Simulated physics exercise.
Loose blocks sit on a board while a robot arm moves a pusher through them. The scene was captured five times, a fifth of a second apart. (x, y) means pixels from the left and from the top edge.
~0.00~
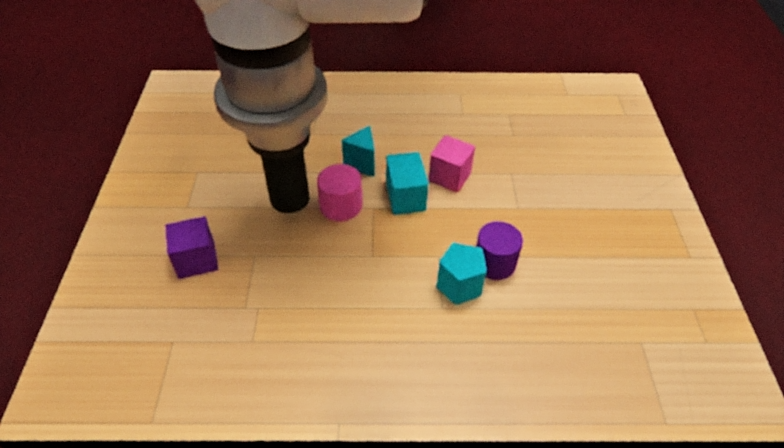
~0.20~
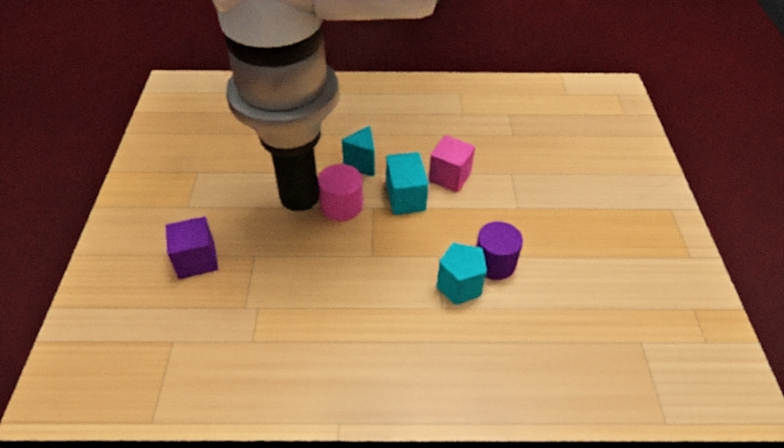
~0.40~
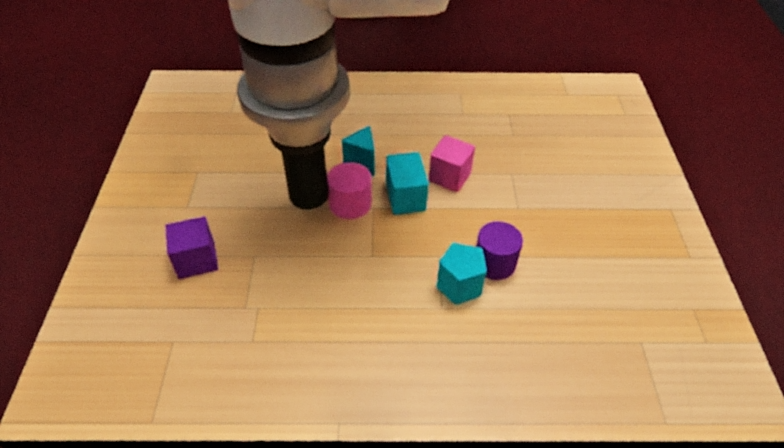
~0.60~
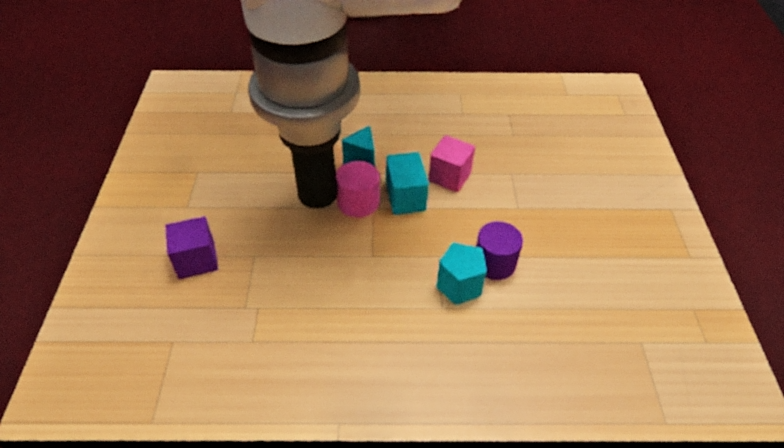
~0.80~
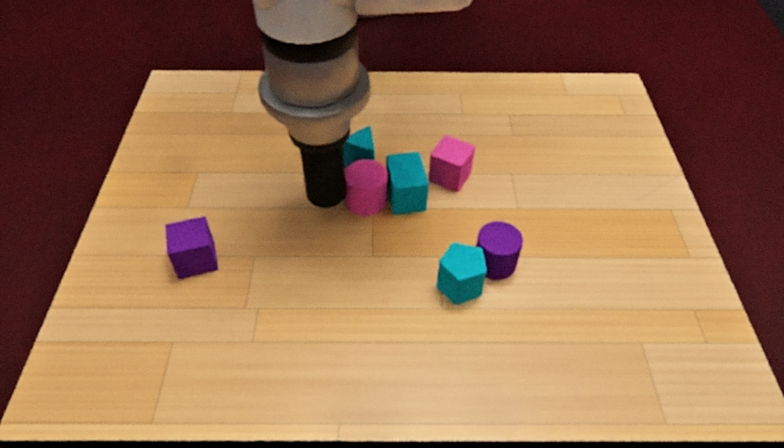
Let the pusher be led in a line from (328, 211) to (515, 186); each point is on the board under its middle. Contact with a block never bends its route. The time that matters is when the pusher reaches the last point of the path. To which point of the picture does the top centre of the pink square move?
Top centre: (547, 93).
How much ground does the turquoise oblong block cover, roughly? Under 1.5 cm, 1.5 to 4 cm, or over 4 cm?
Shift of over 4 cm.
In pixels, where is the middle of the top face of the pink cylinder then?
Located at (529, 134).
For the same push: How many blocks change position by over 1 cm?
Blocks that move over 1 cm: Three or more.
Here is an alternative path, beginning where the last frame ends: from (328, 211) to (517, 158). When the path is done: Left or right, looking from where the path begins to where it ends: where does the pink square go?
To the path's right.
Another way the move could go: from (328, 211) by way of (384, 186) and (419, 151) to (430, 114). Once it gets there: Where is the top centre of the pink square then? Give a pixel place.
Its top centre is at about (533, 144).
What follows on the original path. One third of the way, pusher at (393, 185); pink cylinder at (428, 160); turquoise oblong block at (462, 149), turned 15° anticlockwise; pink square at (491, 138), turned 35° clockwise.
Two thirds of the way, pusher at (457, 177); pink cylinder at (482, 146); turquoise oblong block at (506, 127), turned 20° anticlockwise; pink square at (532, 116), turned 30° clockwise.
At the end, pusher at (519, 169); turquoise three-sided block unmoved; pink cylinder at (529, 134); turquoise oblong block at (531, 109), turned 50° anticlockwise; pink square at (547, 93).
